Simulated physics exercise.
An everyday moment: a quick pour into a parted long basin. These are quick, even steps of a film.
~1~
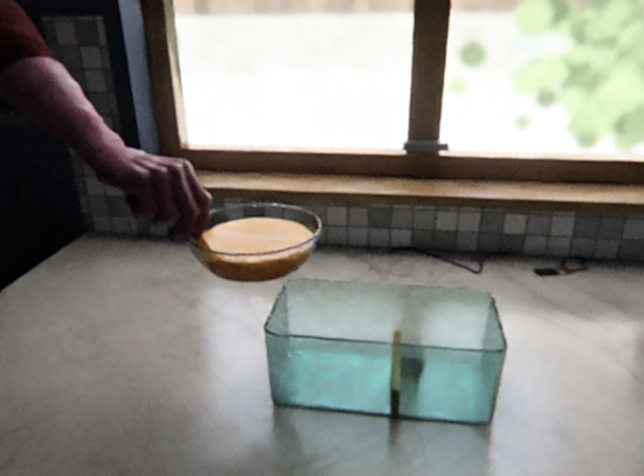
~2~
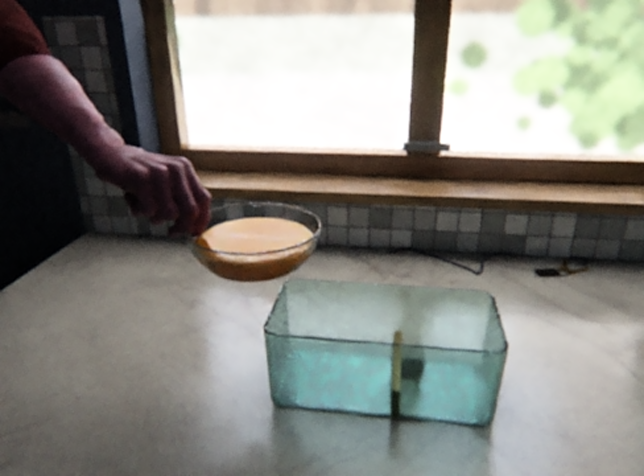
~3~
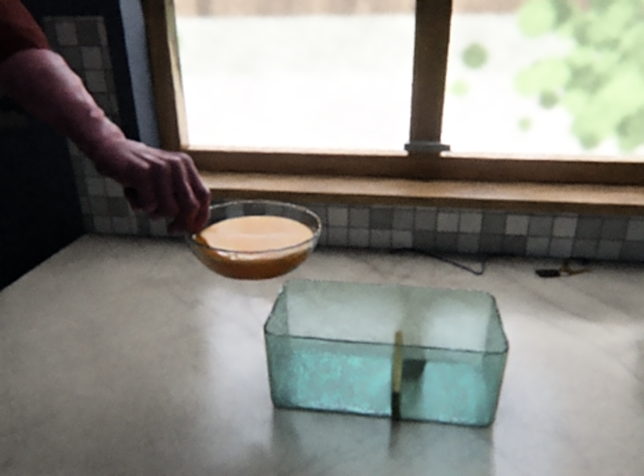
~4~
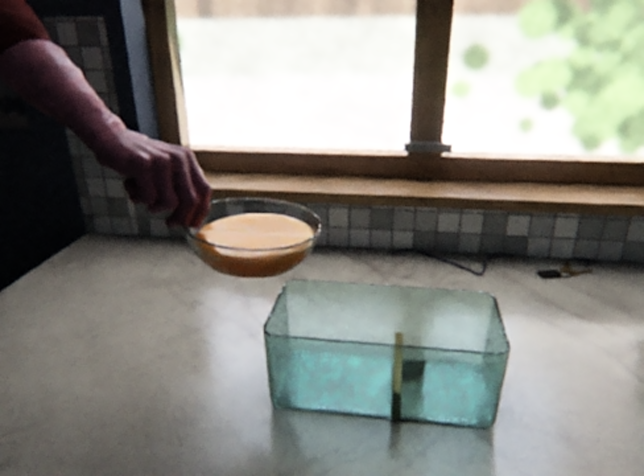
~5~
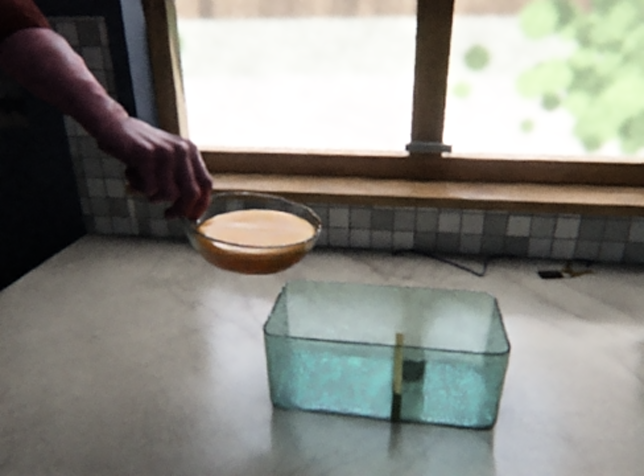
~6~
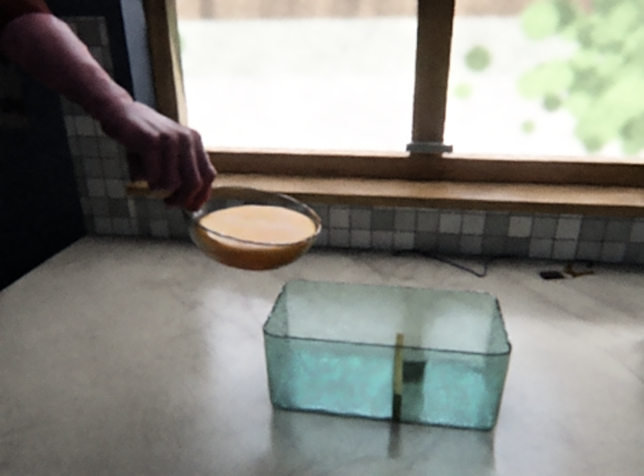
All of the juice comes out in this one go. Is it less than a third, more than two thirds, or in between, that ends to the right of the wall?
In the end from a third to two thirds is right of the wall.
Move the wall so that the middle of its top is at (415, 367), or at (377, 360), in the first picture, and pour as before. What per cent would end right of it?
In turn 20 and 80 in a hundred.
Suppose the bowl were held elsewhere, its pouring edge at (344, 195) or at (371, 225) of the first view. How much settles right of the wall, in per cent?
First some 85, then 90 per cent.
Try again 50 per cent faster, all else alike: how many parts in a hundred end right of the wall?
Close to 55 per cent.
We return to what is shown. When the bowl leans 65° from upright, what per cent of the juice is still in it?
Some 40 per cent.
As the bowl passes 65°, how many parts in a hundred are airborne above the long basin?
It comes to 45 per cent or so.
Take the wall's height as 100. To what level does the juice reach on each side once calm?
Left about 30, right about 40.
A moment on, the bowl is tipped part way and 41 per cent is still to pour, 13 is left of the wall and 0 right of it.
Next, the bowl is tipped on its side and 1 per cent is still to pour, 38 is left of the wall and 51 right of it.
Then the bowl is tipped on its side and 0 per cent is still to pour, 48 is left of the wall and 51 right of it.
Later the bowl is tipped on its side and 0 per cent is still to pour, 48 is left of the wall and 51 right of it.
In the end 48 per cent lies left of the wall, 51 right of it and 1 outside.
